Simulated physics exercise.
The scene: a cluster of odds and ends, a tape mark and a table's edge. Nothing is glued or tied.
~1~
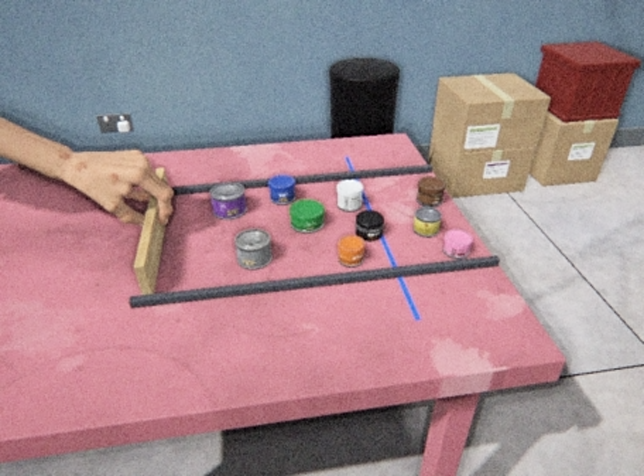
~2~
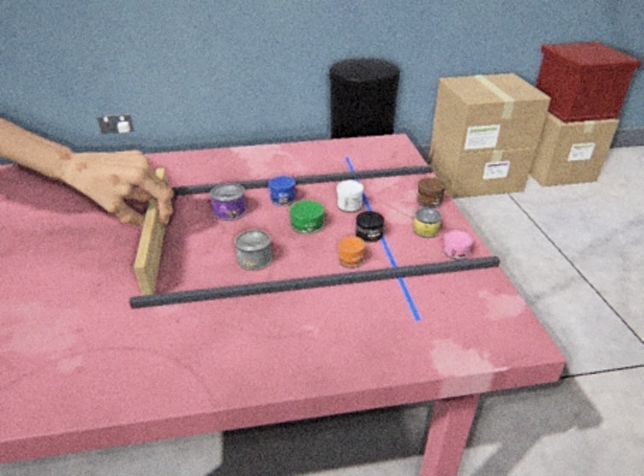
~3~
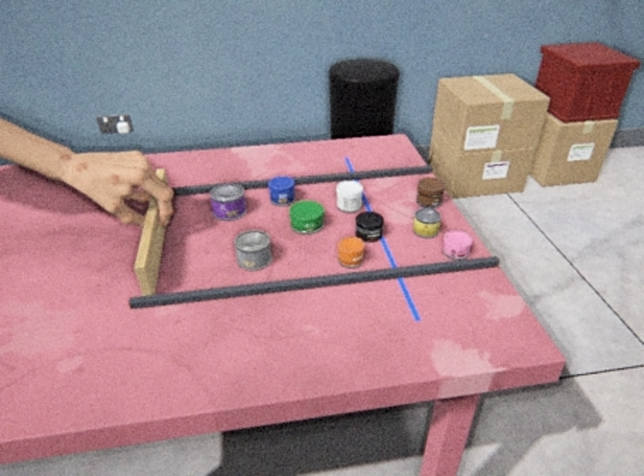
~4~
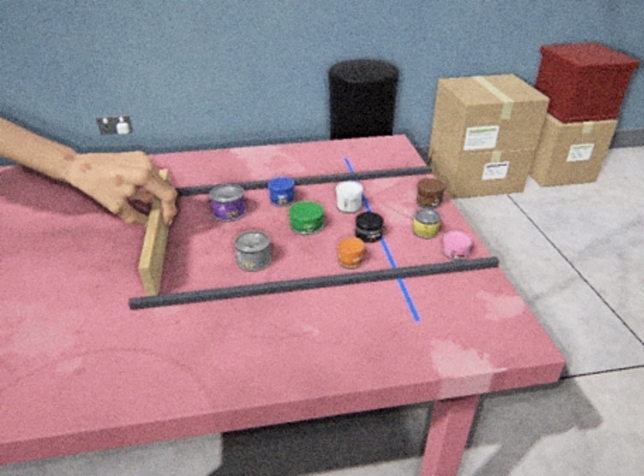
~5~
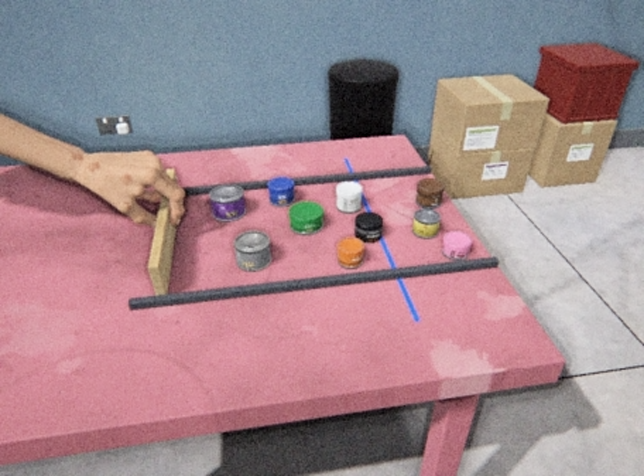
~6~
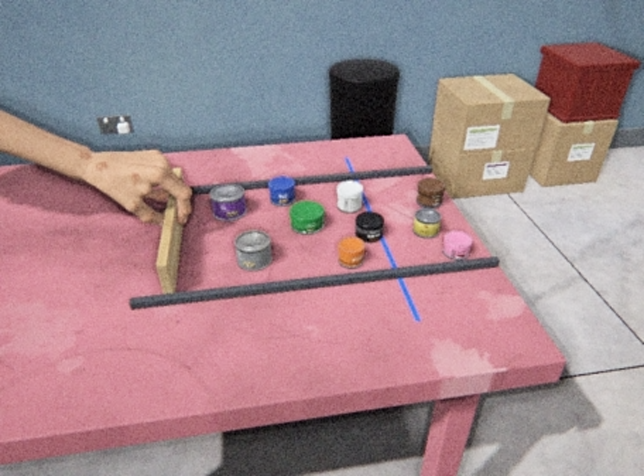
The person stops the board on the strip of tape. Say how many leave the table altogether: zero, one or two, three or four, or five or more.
Outcome: The number that fall off is zero.
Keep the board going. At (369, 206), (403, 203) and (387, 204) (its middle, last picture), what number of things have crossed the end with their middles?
In that order 0, 1 and 0.
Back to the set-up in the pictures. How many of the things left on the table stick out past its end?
That would be 0.
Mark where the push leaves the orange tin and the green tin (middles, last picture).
About (406, 254), and the other about (390, 210).
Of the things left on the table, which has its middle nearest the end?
The brown pot.
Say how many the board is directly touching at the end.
The number is 5.
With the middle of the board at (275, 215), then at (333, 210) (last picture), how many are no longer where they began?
The counts are 3 and 7.
A little later, none off yet; brown pot at rest near (431, 193); pink tin at rest near (457, 245); yellow pot at rest near (427, 223).
When it is over, the number that fall off is zero.
